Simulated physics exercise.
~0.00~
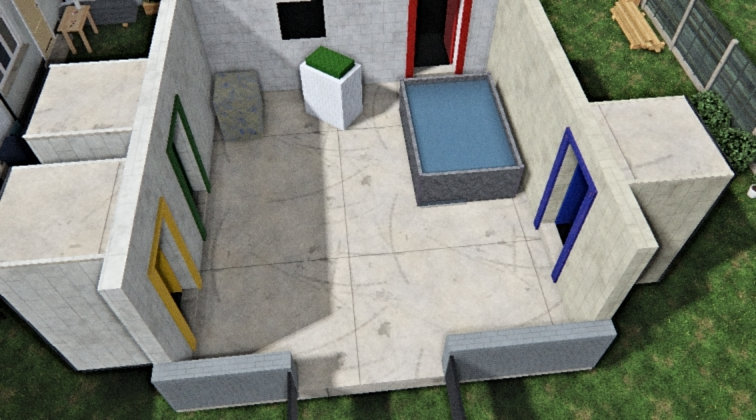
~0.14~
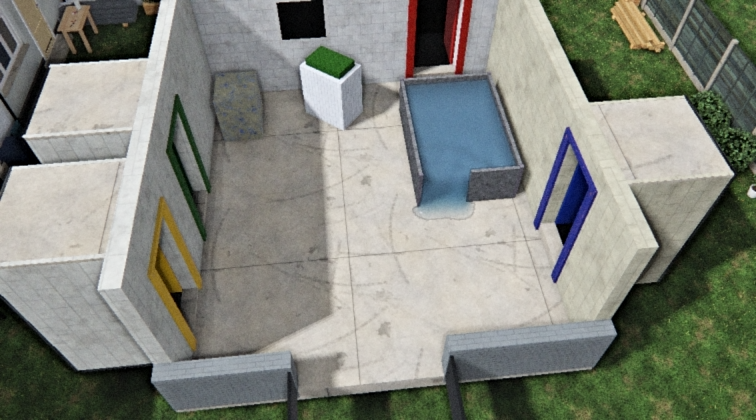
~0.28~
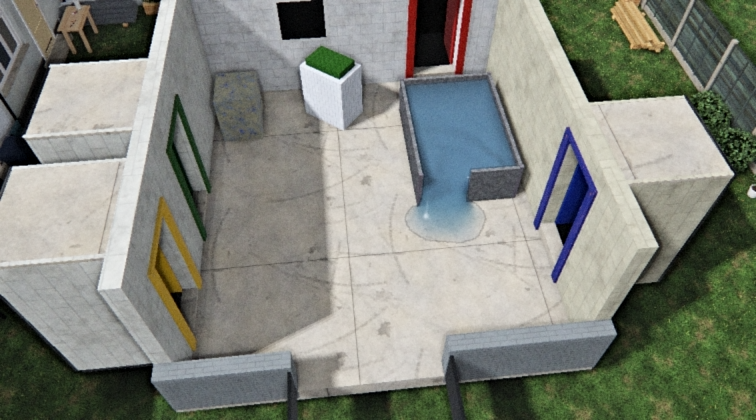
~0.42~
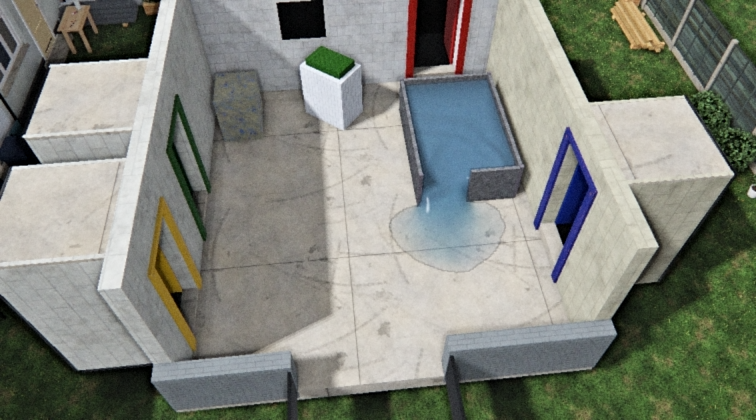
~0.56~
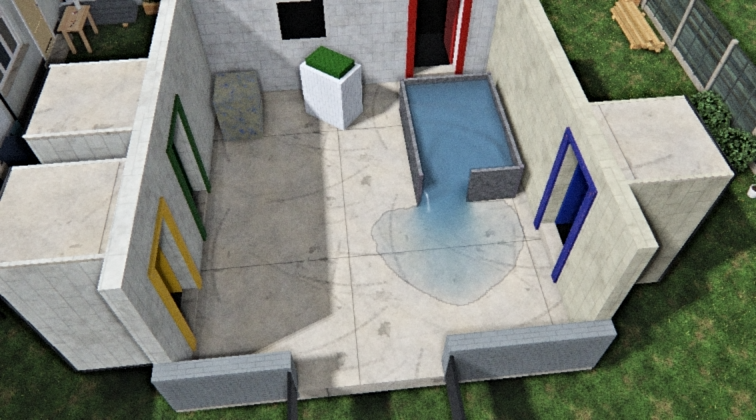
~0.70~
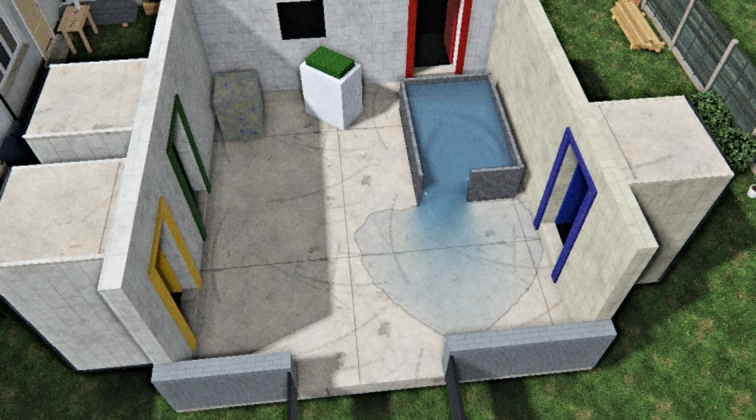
A blue pool of water in a grey-walled tank stands toward the right of a pale, roofless walled yard, seen from high above by an unmoving camera. Yellow and green doorways line the left wall, with red at the back, blue on the right, and a white block topped with green near the back. The tank's front opens at its left corner, and water pours out, spreading across the floor in a widening, thinning sheet.
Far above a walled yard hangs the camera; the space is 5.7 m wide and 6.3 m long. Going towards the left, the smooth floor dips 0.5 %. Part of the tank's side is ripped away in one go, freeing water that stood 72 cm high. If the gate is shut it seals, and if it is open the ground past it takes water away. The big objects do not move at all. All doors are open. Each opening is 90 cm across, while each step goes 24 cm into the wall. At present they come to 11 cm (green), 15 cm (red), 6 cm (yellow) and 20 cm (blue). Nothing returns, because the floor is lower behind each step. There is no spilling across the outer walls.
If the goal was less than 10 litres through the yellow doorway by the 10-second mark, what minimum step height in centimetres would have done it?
A step of about 7.5 cm would have done it.
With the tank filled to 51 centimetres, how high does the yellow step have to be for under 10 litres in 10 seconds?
About 5.0 cm.
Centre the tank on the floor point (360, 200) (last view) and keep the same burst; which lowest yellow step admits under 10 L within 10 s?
12.5 cm, give or take.
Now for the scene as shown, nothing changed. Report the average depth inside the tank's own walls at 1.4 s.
Mean depth: Approx. 53 cm.
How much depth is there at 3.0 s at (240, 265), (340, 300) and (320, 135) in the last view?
Roughly 0, 2 and 0 cm, in turn.
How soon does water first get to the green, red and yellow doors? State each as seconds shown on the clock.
Green 4.5 s, red 6.0 s, yellow 2.6 s.
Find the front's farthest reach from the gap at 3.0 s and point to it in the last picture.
Front tip: Approx. (190, 386) px.
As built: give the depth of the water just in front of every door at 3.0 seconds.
Door by door in centimetres - green 0, red 0, yellow 6, blue 12.
After 1.4 s water covers 30 % of the floor, deepest (36 cm) near (443, 212); it has not reached the yellow door.
After 3.0 s water covers 40 % of the floor, deepest (26 cm) near (487, 355); 6 cm at the yellow door, 0 litres in over its 6 cm step.
After 10.0 s water covers 90 % of the floor, deepest (10 cm) near (443, 212); 8 cm at the yellow door, 23 litres in over its 6 cm step.
At the yellow door as built, the water arrived by 2.6 s and peaked near 9 cm at 6.6 s.
With a step of 7 cm, 14 litres would have come in within the 10 s; with 9.5 cm, 2 litres. So under 10 litres takes about 7.5 cm.
